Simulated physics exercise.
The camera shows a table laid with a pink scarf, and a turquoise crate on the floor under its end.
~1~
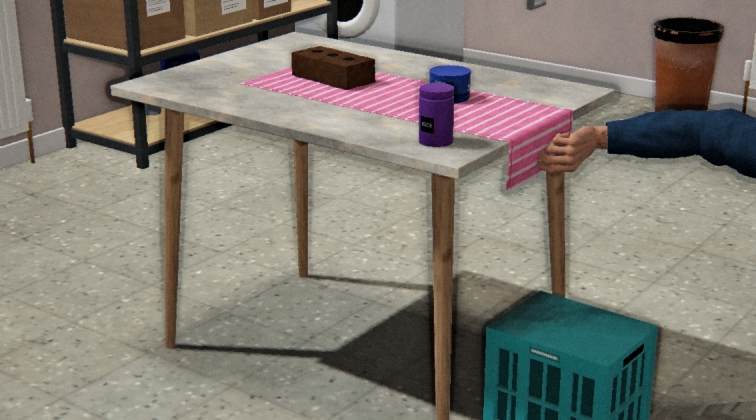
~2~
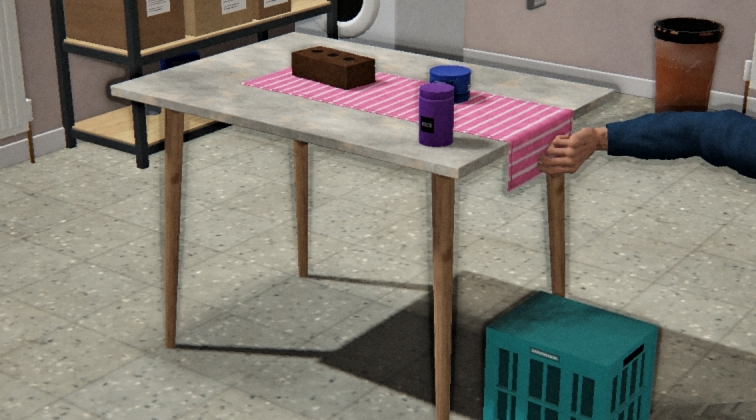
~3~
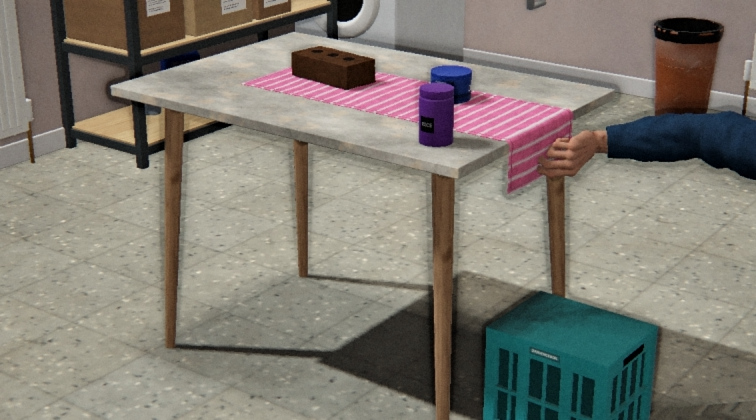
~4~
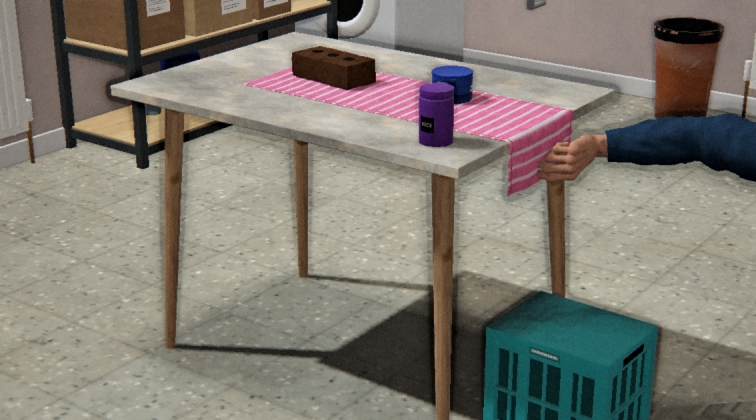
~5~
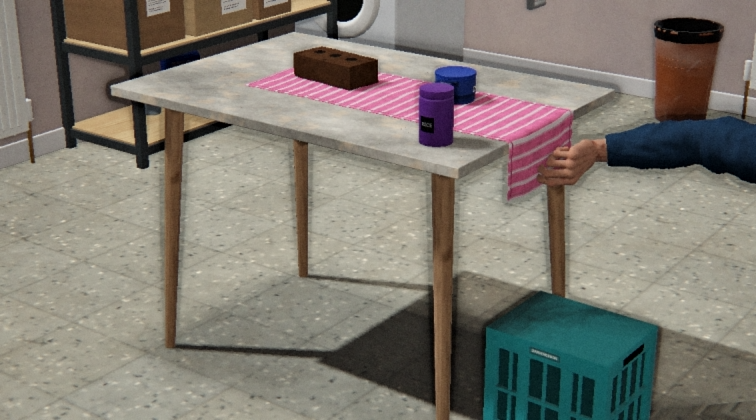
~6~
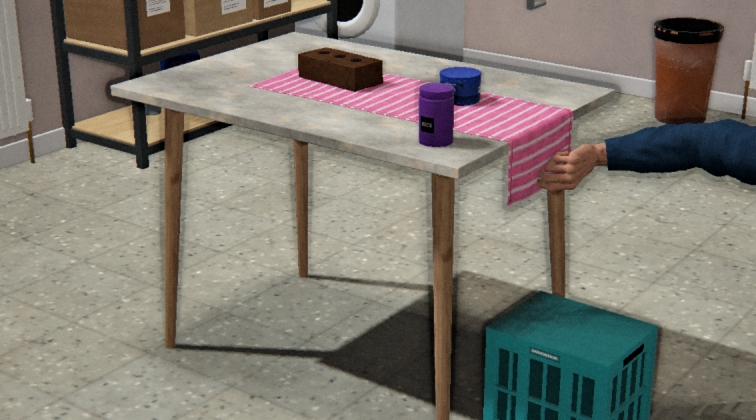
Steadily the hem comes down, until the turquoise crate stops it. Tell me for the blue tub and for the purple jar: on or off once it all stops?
Blue tub: Off, purple jar: On.
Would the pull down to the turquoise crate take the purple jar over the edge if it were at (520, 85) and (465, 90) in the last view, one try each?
The first case sees it leave the top; the second case sees it leave the top.
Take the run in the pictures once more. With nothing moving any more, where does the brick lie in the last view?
Somewhere close to pixel (447, 91) in the last view.
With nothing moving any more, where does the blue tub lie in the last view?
You'll find its middle at pixel (604, 281).
Then, 0.58 s after the last picture, hem going down; tub carried along near (502, 95); jar unmoved.
Then, 1.38 s after the last picture, hem going down; tub carried along near (552, 105); jar unmoved.
At rest, hem on the crate; tub down below near (604, 281); jar unmoved. The blue tub is carried off the end and the purple jar stays on the table.
